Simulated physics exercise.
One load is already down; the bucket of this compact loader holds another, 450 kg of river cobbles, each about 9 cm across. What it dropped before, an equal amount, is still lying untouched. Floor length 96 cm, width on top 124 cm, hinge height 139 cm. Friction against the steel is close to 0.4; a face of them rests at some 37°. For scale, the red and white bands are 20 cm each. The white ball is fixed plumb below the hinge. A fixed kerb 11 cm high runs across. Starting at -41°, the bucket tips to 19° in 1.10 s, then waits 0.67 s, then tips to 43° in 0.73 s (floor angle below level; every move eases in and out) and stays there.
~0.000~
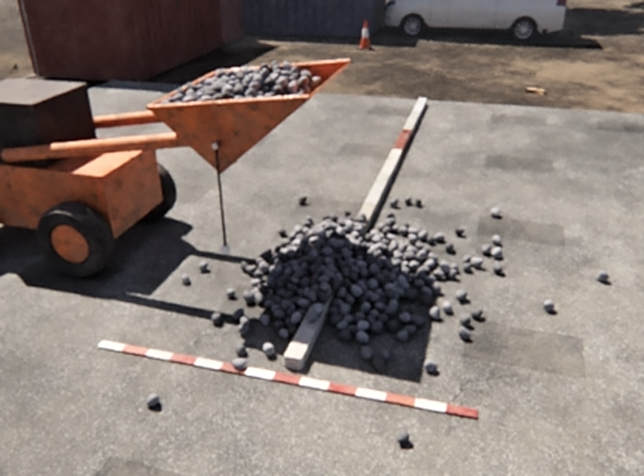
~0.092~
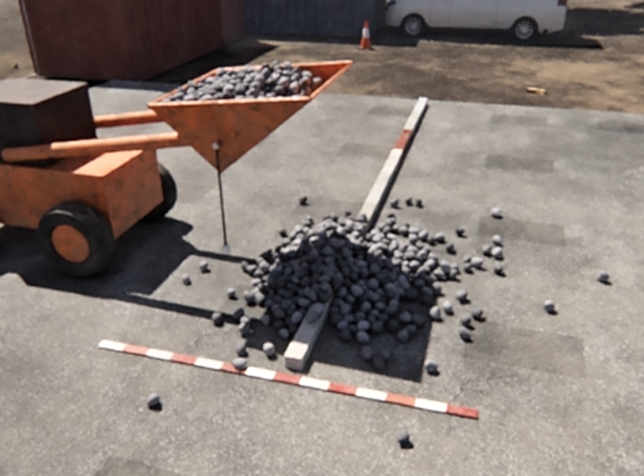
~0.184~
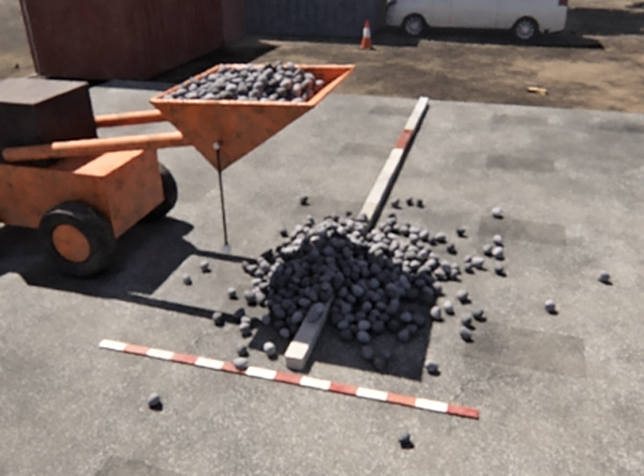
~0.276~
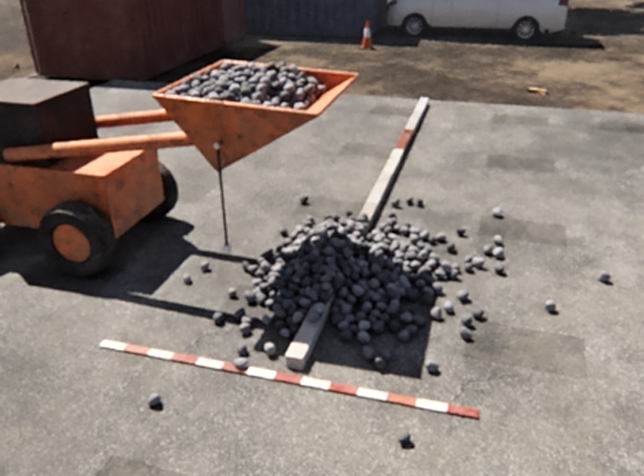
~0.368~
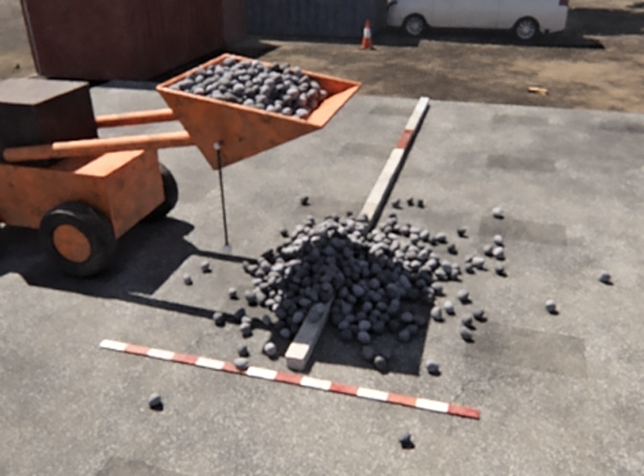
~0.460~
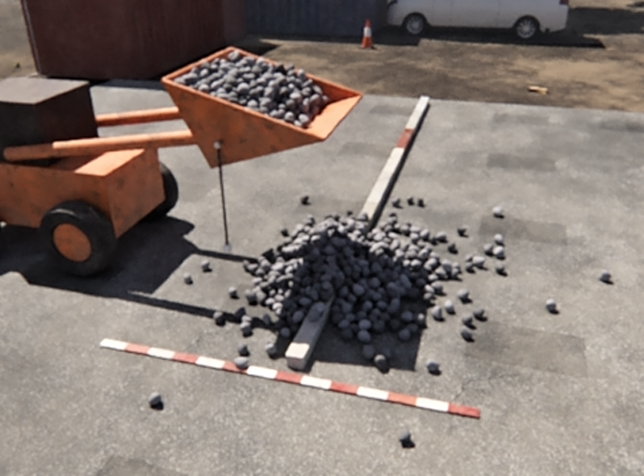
The orange bucket of a small loader, heaped with grey stones, barely moves at first, then tilts forward more quickly, its right-hand lip dropping and its back edge rising. The stones inside shift with it and stay in the bucket, while the pile across the kerb below lies still.
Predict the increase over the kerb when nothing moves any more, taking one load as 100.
About 85 per cent.
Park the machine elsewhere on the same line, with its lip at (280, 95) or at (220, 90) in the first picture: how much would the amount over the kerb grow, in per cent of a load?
First some 55, then 5 per cent.
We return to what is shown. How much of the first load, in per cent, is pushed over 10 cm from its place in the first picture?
About 10 per cent.
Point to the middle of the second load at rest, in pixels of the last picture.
Near (383, 266).
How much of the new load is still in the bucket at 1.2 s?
Roughly 95 per cent is still inside.
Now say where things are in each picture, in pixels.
Lip at (309, 98), floor tilted -41°, highest stones at (277, 74). The earlier load is highest near (332, 252), 25 cm above ground level, 58 % on this side of the kerb, 42 % over the kerb, in the first frame.
Lip at (311, 100), floor tilted -40°, highest stones at (274, 74); the stones move at 0.1 m/s on average, in the second frame.
Lip at (314, 106), floor tilted -37°, highest stones at (265, 72); the stones move at 0.2 m/s on average, in the third frame.
Lip at (318, 115), floor tilted -32°, highest stones at (244, 73); the stones move at 0.2 m/s on average, in the fourth frame.
Lip at (322, 127), floor tilted -25°, highest stones at (225, 69); the stones move at 0.3 m/s on average, in the fifth frame.
The bucket is at -18°, its lip at (324, 140); the top of the load is at (227, 64); the stones move at 0.3 m/s on average, in the sixth frame.
After 0.8 s the floor is at 9°; in per cent of one load, 100 in the bucket, 58 on this side of the kerb, 42 over the kerb; the foremost stones are at (514, 261).
After 1.2 s the floor is at 19°; in per cent of one load, 95 in the bucket, 62 on this side of the kerb, 43 over the kerb; the foremost stones are at (514, 261).
After 3.0 s the floor is at 43°; in per cent of one load, 0 in the bucket, 75 on this side of the kerb, 125 over the kerb; the foremost stones are at (542, 288).
After 5.7 s the floor is at 43°; in per cent of one load, 0 in the bucket, 73 on this side of the kerb, 127 over the kerb; the foremost stones are at (546, 289). Net gain over the kerb, 85.
